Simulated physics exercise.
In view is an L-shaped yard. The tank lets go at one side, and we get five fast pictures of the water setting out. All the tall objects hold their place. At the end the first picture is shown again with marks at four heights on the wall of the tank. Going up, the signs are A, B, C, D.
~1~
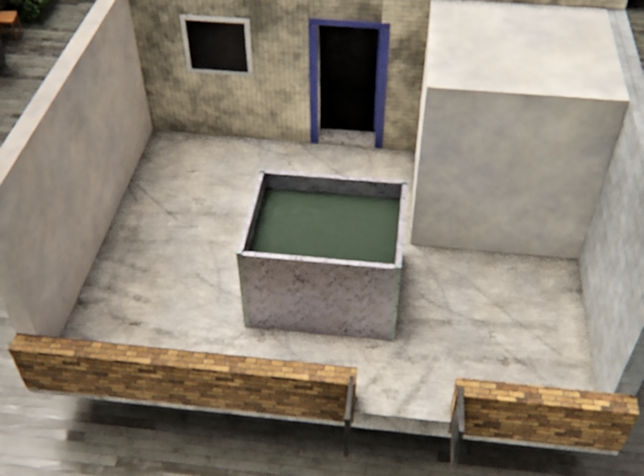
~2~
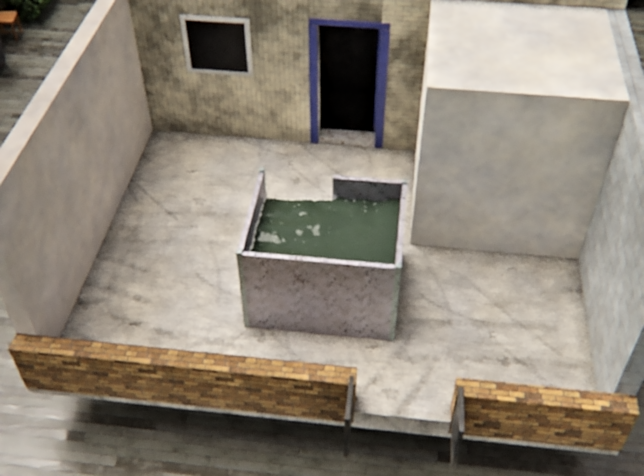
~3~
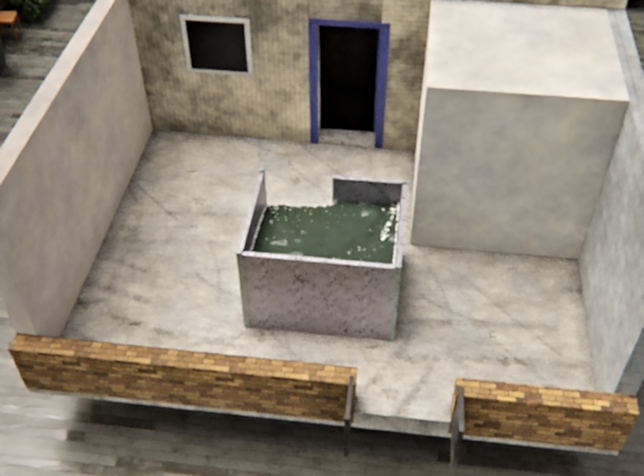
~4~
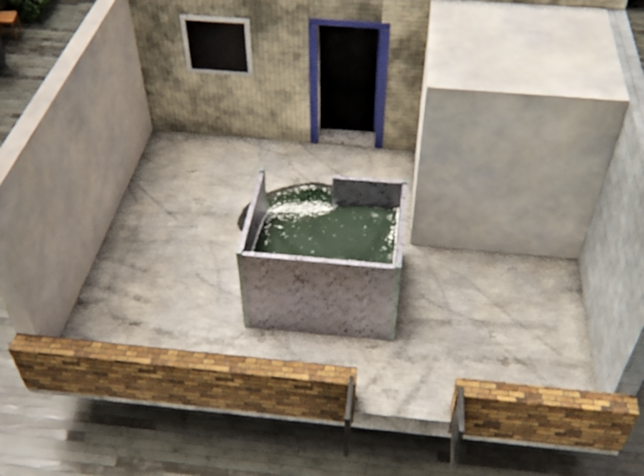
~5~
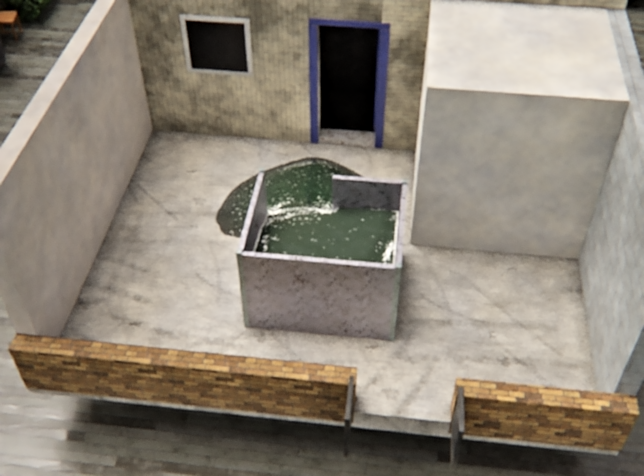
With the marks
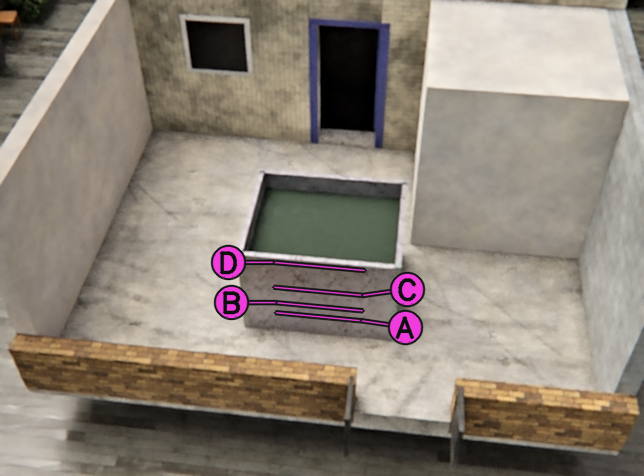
An L-shaped yard of pale, stained ground is seen from high above its front side. A grey tank of dark green water stands in the middle, with a dark window and blue-framed doorway behind, a pale block at right and low brown brick walls in front. As the camera stays still, part of the tank's back wall disappears, the water churns with white flecks, and it spreads behind and leftward.
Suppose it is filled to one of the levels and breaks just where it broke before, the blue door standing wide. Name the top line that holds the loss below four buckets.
I would pick mark A.
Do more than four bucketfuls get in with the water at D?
Yes, that goes wrong.
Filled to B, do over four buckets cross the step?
Yes, that goes wrong.
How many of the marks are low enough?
One of them.
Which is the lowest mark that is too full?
B it is.
In magenta, A at (318, 316); B at (318, 306); C at (318, 291); D at (318, 266); from the bottom up A, B, C, D.
With A, a bucket or two gets in.
With B, about 9 bucketfuls get in.
With C, dozens of bucketfuls pour in.
With D, dozens of bucketfuls pour in.
